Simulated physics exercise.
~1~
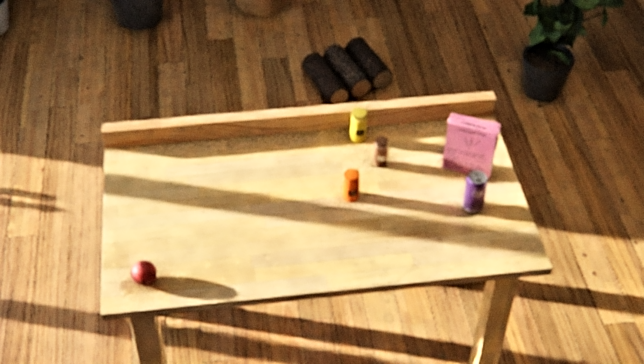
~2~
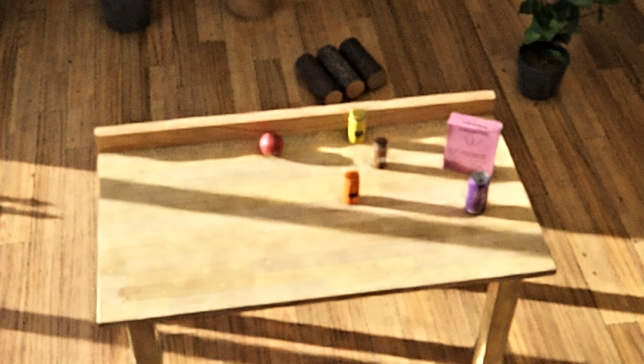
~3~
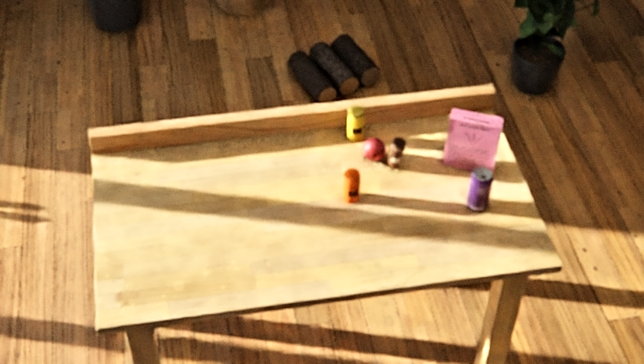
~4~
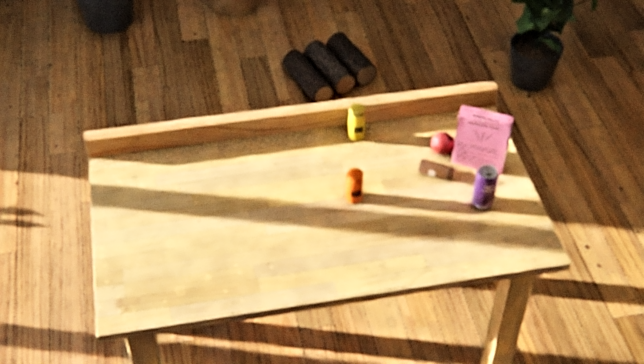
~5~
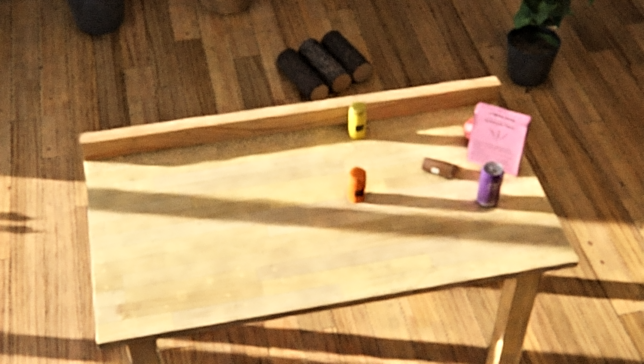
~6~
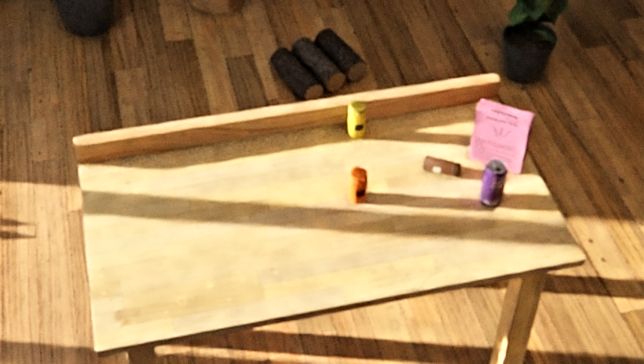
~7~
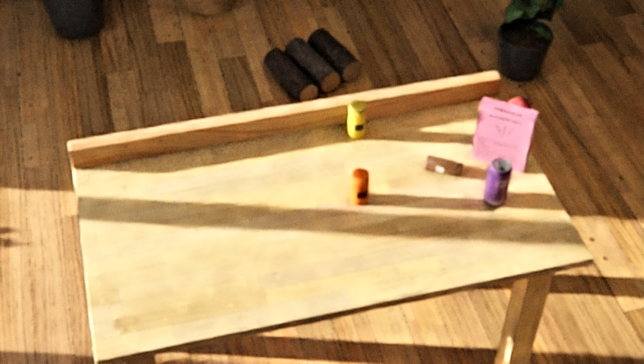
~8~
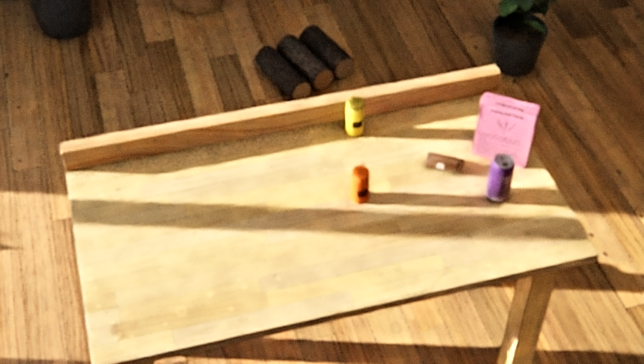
Red ball rolling across wooden table, rebounding off back rail, toppling brown shaker, nudging pink packet right and disappearing behind it.
